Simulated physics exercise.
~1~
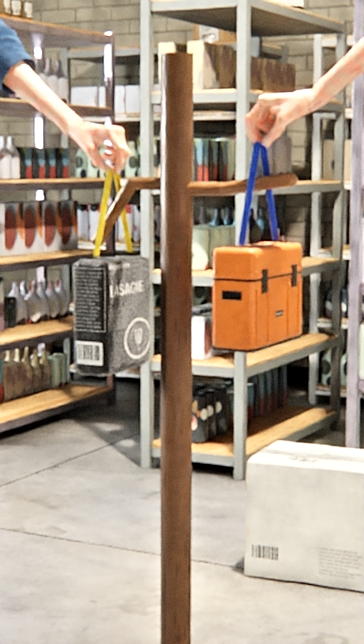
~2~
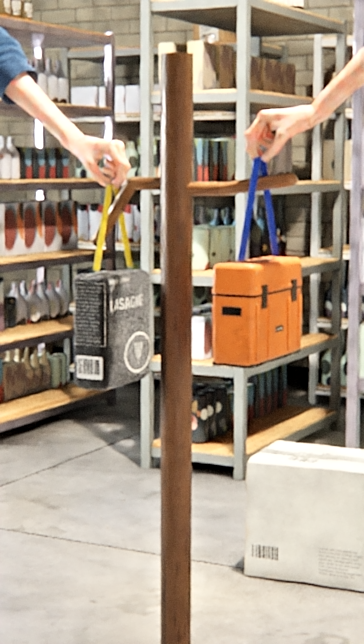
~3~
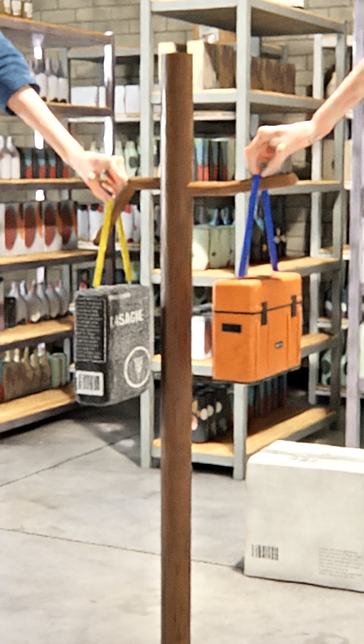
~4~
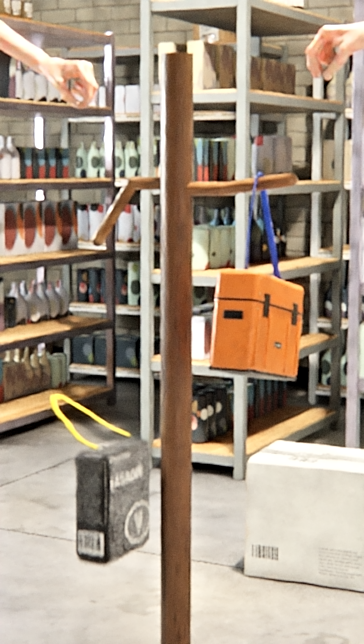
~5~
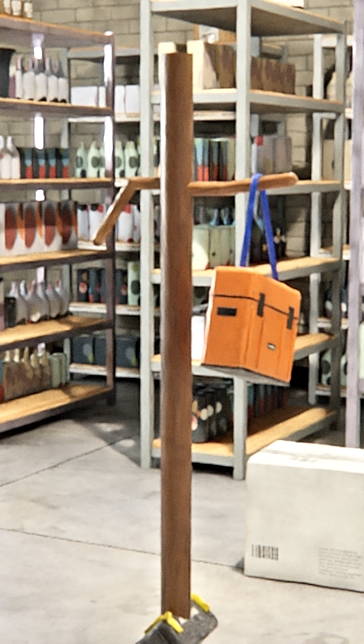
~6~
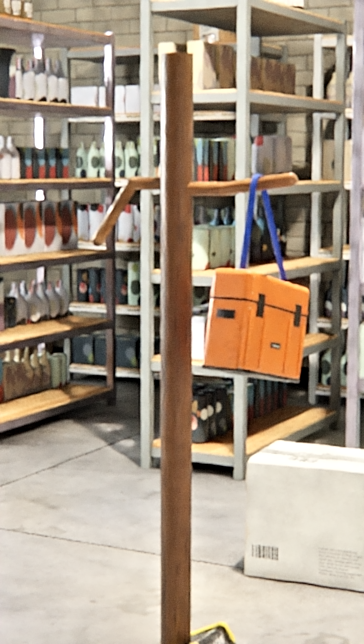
A black bag dropped to the floor after two hands lowered it and an orange case toward the pegs of a wooden stand and let go. The case stayed hanging by its blue strap on the right, tilted, while the bag ended up at the stand's foot.
